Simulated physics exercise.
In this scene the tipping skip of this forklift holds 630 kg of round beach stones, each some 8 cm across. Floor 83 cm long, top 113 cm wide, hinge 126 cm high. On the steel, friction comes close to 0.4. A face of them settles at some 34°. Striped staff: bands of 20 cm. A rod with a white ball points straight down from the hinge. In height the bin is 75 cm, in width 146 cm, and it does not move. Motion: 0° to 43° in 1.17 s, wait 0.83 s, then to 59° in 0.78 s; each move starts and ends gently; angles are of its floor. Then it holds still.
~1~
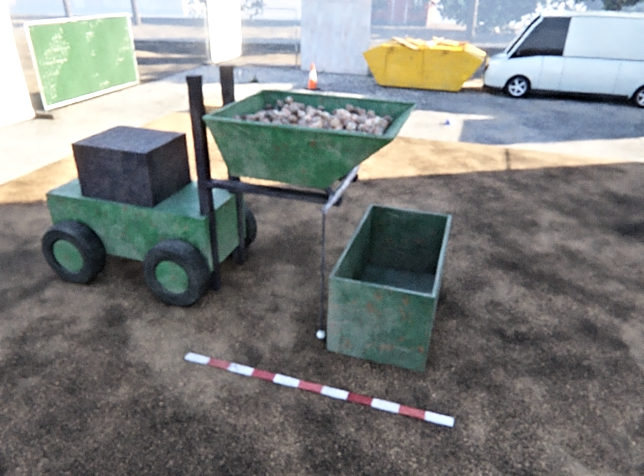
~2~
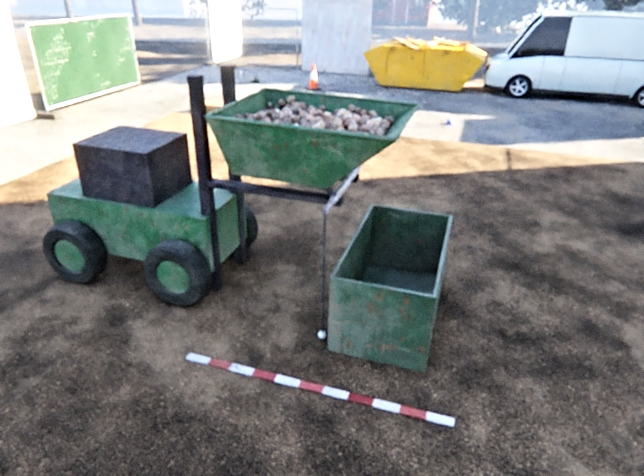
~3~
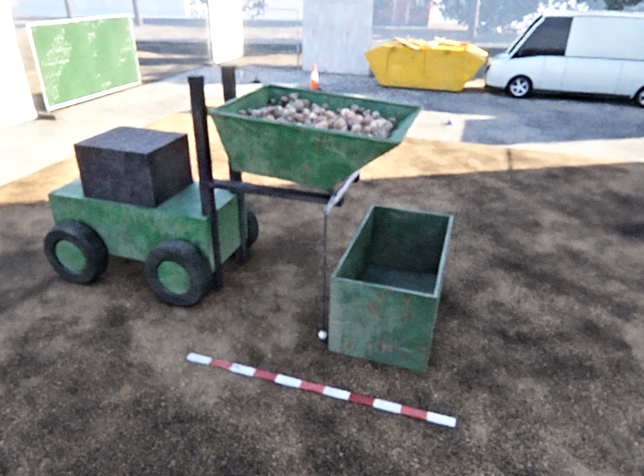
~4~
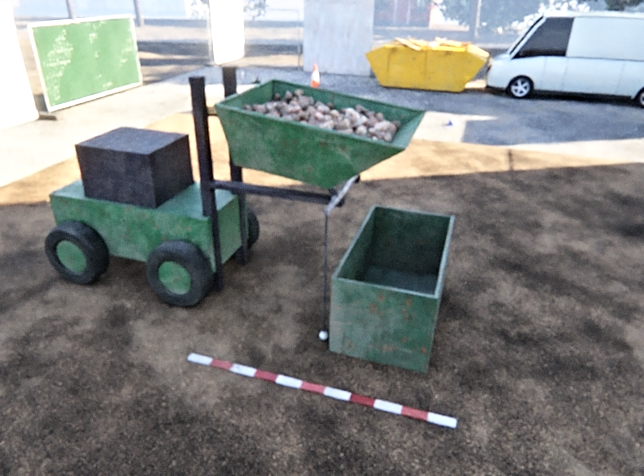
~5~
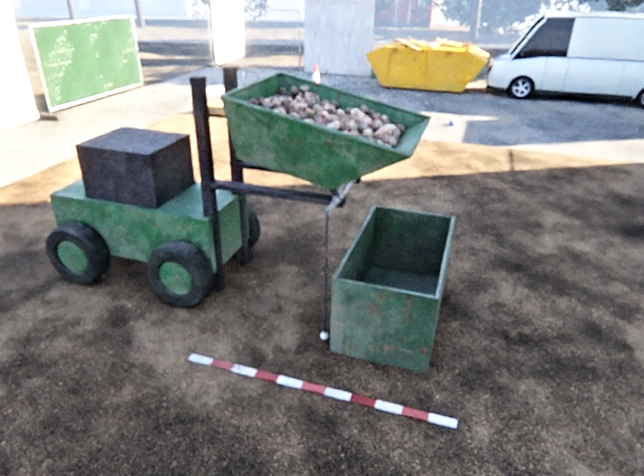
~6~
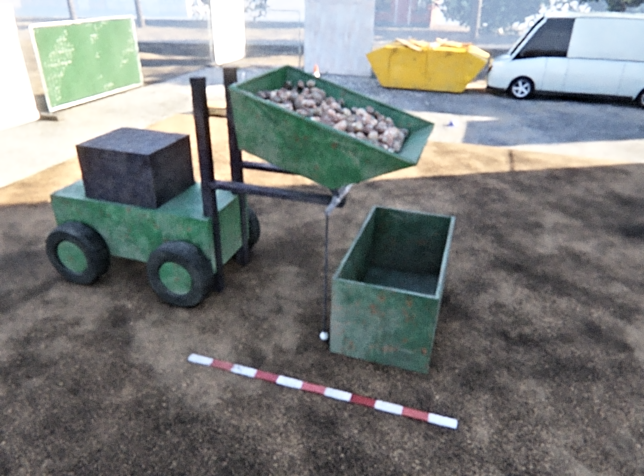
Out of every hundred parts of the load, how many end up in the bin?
Close to 0 in a hundred.
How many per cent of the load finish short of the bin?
I'd put it at around 0 per cent.
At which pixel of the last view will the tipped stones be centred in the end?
Somewhere near pixel (489, 323).
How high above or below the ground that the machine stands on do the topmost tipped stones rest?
Result: Near 36 cm above the ground.
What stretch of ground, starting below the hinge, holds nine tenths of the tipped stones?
Around 190 cm ahead of the hinge.
A little later the floor is at 36°; 100 % in the tipping skip; the foremost stones are at (407, 169).
Then the floor is at 43°; 100 % in the tipping skip; the foremost stones are at (438, 189).
Later still the floor is at 59°; 37 % in the tipping skip, 4 % in the bin, 59 % beside or beyond the bin; the foremost stones are at (616, 337).
In the end the floor is at 59°; 0 % in the tipping skip, 2 % in the bin, 98 % beside or beyond the bin; the foremost stones are past the picture's edge.
